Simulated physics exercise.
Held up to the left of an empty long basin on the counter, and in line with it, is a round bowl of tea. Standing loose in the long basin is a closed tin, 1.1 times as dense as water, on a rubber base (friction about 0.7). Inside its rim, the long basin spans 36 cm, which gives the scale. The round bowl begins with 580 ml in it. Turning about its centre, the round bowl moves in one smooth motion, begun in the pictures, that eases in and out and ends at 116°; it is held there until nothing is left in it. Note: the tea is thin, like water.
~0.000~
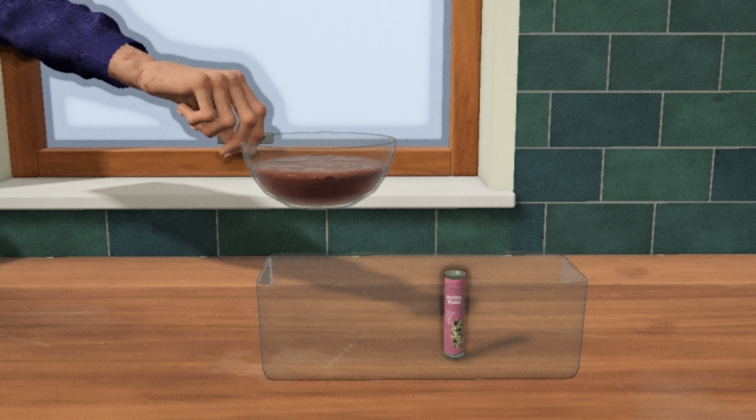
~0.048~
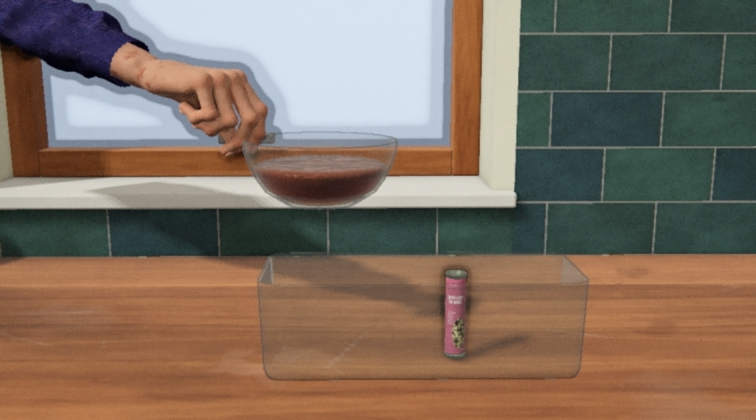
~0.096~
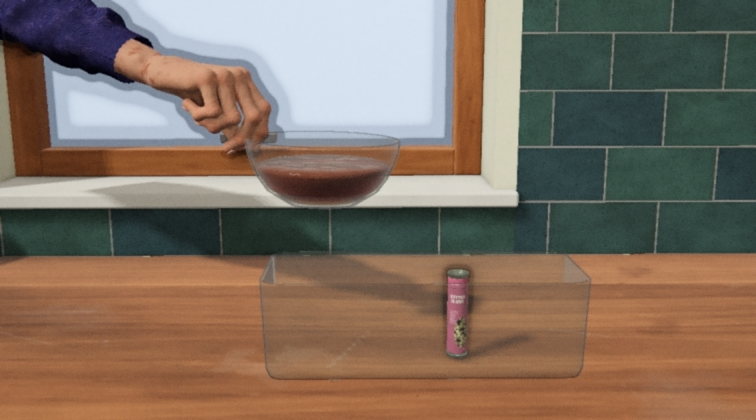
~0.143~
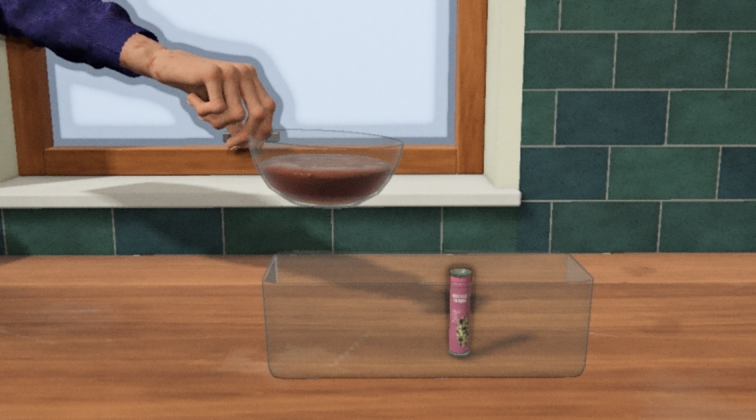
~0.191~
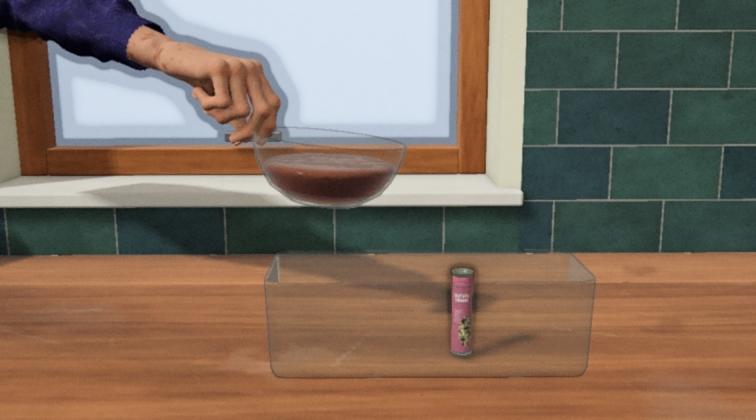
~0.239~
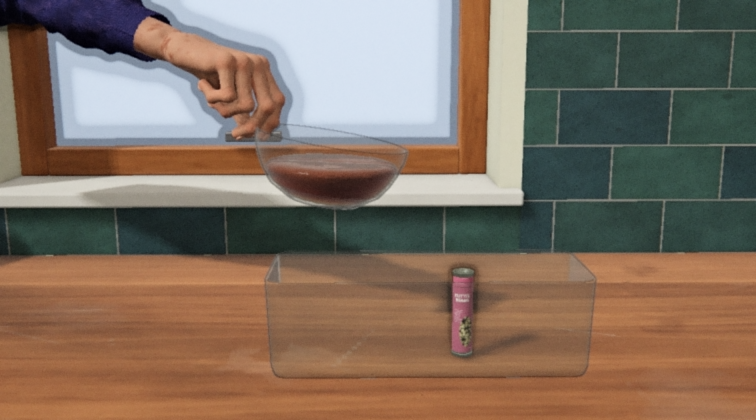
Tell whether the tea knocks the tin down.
It holds.
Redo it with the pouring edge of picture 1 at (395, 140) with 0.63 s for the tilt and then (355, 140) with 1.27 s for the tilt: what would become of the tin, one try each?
First it falls; then it remains upright.
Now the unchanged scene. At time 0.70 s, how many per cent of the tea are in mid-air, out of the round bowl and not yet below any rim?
Around 32 percent.
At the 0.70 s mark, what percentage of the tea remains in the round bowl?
I'd estimate some 46 % remains.
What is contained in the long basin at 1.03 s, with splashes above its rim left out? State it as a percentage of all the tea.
Roughly 98 %.
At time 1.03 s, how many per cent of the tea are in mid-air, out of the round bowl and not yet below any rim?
Airborne share: Near 1 %.
After 0.70 s the tilt is 67° and 46 per cent is still to pour; the tin stands where it began.
After 1.03 s the tilt is 106° and 0 per cent is still to pour; the tin leans 6°.
After 1.39 s the tilt is 116° and 0 per cent is still to pour; the tin stands where it began.
After 1.77 s the tilt is 116° and 0 per cent is still to pour; the tin stands where it began.
In the end the tin stands where it began.
